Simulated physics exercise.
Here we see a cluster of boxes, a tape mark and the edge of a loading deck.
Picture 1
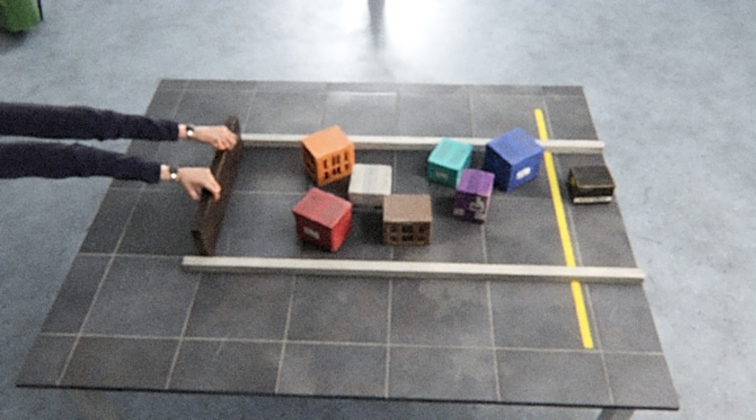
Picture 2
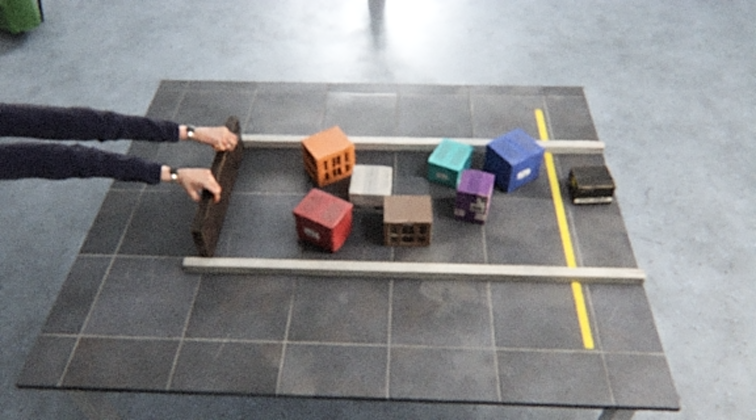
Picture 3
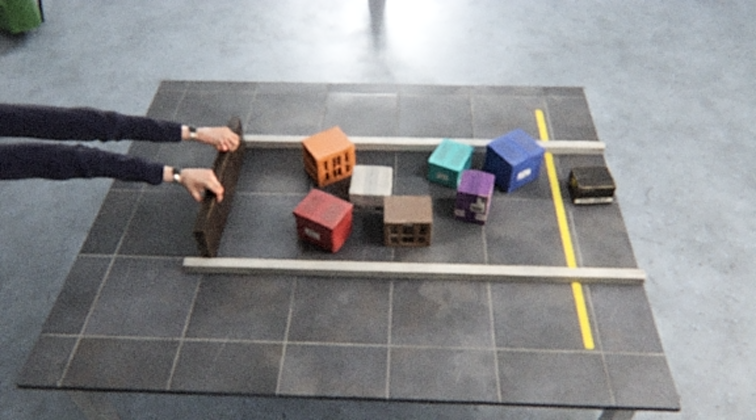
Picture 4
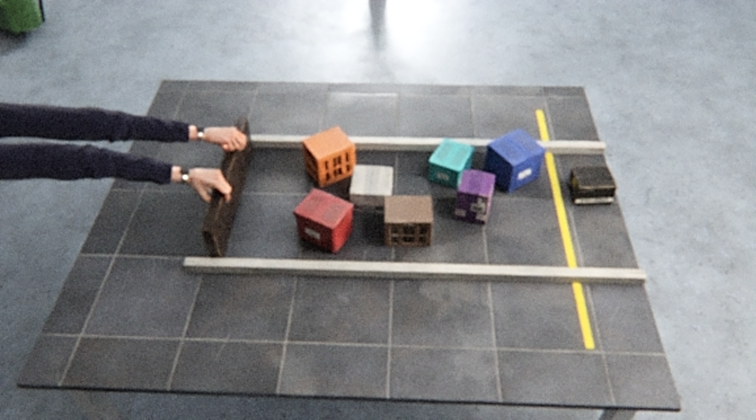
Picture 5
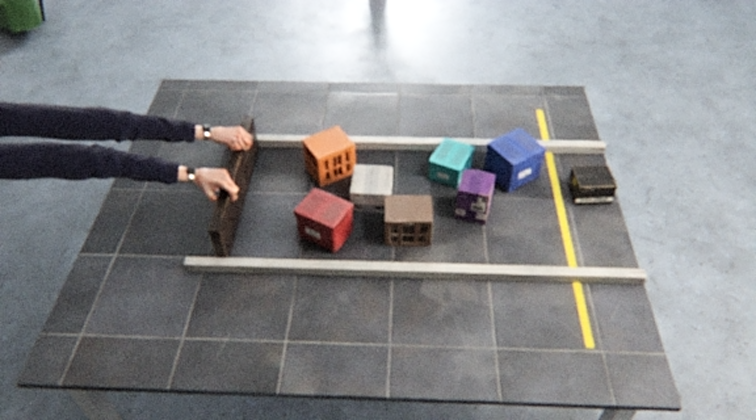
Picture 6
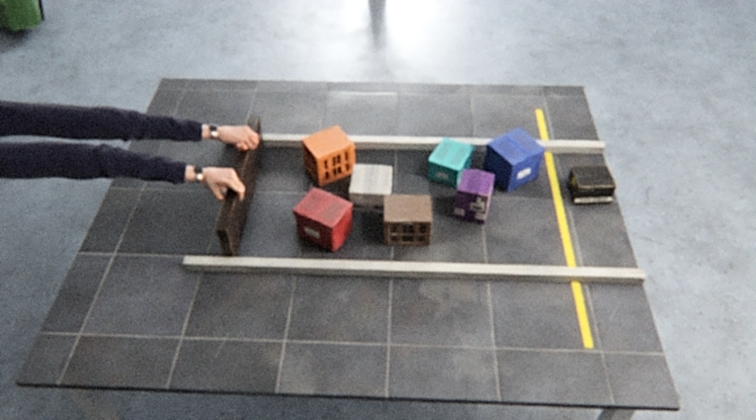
A dark tiled platform on a grey floor is seen from above at an angle, the view holding still. Two pale rails run across it, with orange, red, white, brown, turquoise, purple and blue boxes between them, and a black box at the right beyond a yellow tape line. From the left, two dark-sleeved arms slide an upright dark plank slowly a short way right, while the boxes stay in place.
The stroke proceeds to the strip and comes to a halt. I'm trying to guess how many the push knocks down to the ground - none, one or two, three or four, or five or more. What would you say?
When it halts, three, or four, of them have come off.
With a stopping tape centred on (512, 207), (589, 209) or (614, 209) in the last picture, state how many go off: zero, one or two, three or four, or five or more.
In the order of the places given: None at all; more than four; more than four.
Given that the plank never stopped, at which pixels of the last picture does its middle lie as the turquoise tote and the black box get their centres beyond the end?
(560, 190) and then (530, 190), give or take.
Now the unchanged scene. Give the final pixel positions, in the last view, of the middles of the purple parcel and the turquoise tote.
You'll see the purple parcel at (619, 196), with the turquoise tote at (611, 163).
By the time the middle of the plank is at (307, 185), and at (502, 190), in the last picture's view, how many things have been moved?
Note: First position 2; second position 8.
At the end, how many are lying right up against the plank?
In total, 3.
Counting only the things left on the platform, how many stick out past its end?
That comes to 2 of them.
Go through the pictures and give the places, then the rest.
In the first frame, black box (590, 185); blue tote (512, 161); purple parcel (473, 196); plank (220, 184); tape (559, 208).
In the second frame, blue tote (513, 161); brown crate (407, 221).
In the third frame, purple parcel (474, 197); turquoise tote (451, 164).
In the fourth frame, black box (592, 186); red tote (325, 222).
In the fifth frame, blue tote (514, 161); plank (236, 184).
In the sixth frame, black box (591, 185); blue tote (513, 160); purple parcel (474, 196); plank (243, 184); tape (560, 208).
Early on, none off yet; black box at rest near (591, 185); blue tote at rest near (513, 160); purple parcel at rest near (474, 196).
A while later, none off yet; black box at rest near (591, 185); blue tote travelled a little near (524, 161); purple parcel travelled a little near (479, 193).
Further along, none off yet; black box travelled a little near (602, 196); blue tote travelled well along near (594, 164); purple parcel travelled well along near (557, 194).
Finally, the number that fall off is three or four; lost, brown crate, blue tote and black box.
